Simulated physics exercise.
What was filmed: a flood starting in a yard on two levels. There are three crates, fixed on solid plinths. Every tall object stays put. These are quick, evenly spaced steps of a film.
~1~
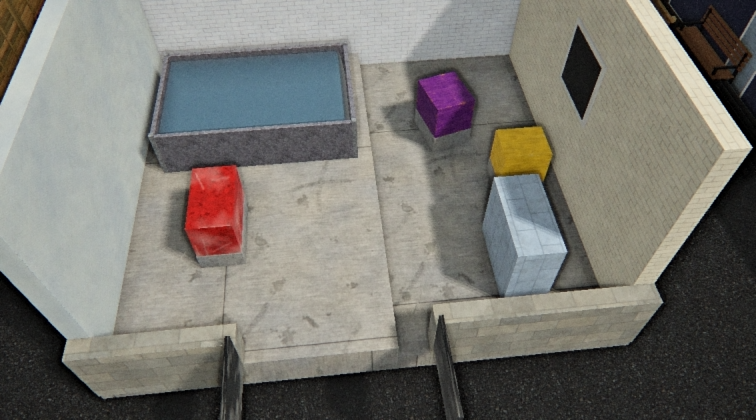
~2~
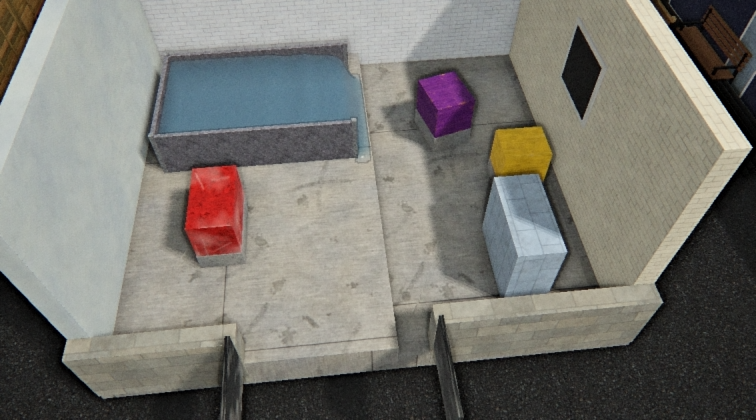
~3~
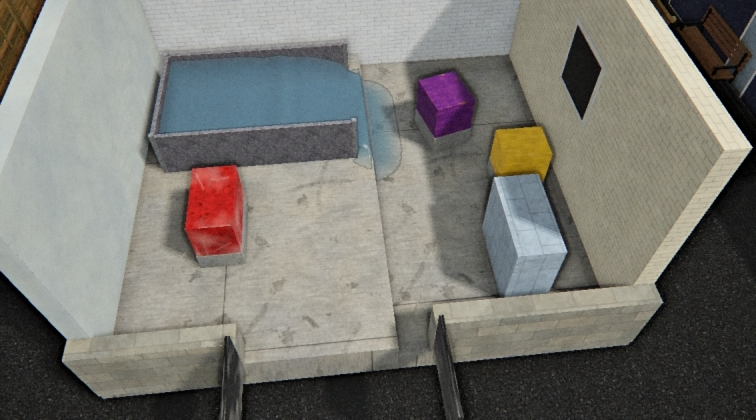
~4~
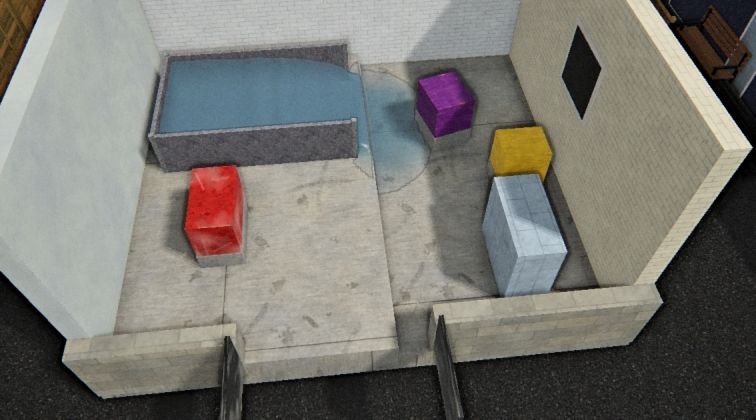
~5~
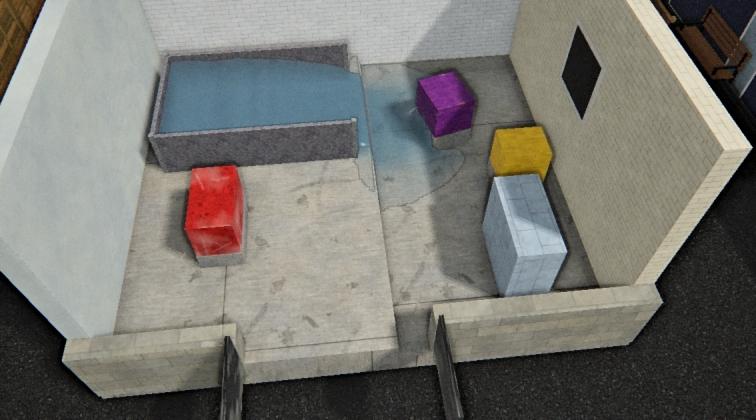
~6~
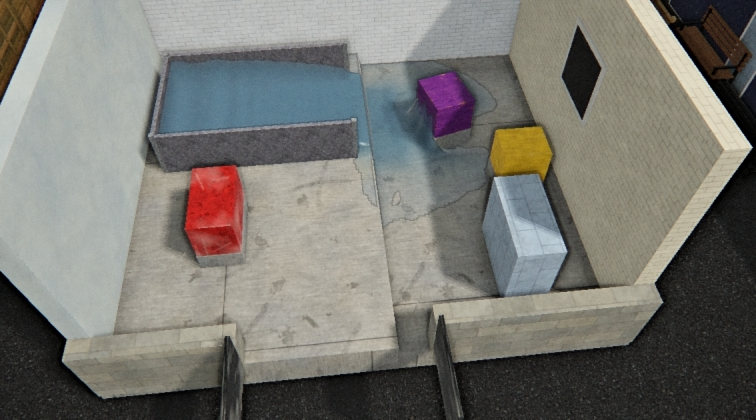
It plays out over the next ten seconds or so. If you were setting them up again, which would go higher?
Result: Purple crate: Doused; red crate: Clear; yellow crate: Doused.
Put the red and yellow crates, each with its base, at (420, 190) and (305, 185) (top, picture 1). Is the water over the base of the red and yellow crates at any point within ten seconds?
The red crate gets flooded, while the yellow crate stays clear.
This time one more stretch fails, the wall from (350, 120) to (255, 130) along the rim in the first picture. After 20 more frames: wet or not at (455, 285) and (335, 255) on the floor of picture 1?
Point one: Reached by the flood; point two: Reached by the flood.
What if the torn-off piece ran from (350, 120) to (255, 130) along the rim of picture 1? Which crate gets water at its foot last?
The one in purple.
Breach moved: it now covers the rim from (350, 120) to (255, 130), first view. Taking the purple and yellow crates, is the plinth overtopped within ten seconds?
Result - purple crate stays clear, yellow crate stays clear.
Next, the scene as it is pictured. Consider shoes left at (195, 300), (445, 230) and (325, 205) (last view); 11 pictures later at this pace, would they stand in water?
Going through them one by one, the first is spared, the second waterlogged and the third spared.
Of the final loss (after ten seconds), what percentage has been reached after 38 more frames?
By then, close to 45 % of it.
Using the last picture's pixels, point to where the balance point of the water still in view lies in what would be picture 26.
I'd mark it close to (416, 148).
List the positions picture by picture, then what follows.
In the first picture, the open tank at (256, 91) is whole and still.
In the second picture, water pours out at (349, 106) and has run to (359, 161).
In the third picture, the front is at (380, 174), out from the gap at (349, 107).
In the fourth picture, water pours out at (349, 108) and has run to (394, 185).
In the fifth picture, the front is at a hidden place, out from the gap at (349, 109).
In the sixth picture, water pours out at (349, 109) and has run to (487, 96).
A moment on, water covers 30 % of the floor; the purple crate water round its plinth, the red crate not reached, the yellow crate water round its plinth.
Next, water covers 45 % of the floor; the purple crate water round its plinth, the red crate not reached, the yellow crate water round its plinth.
Then, water covers 55 % of the floor; the purple crate water round its plinth, the red crate not reached, the yellow crate water round its plinth.
Later, water covers 55 % of the floor; the purple crate water round its plinth, the red crate not reached, the yellow crate water round its plinth.
In the end, water covers 55 % of the floor; the purple crate was topped, the red crate stayed above the water, the yellow crate was topped.
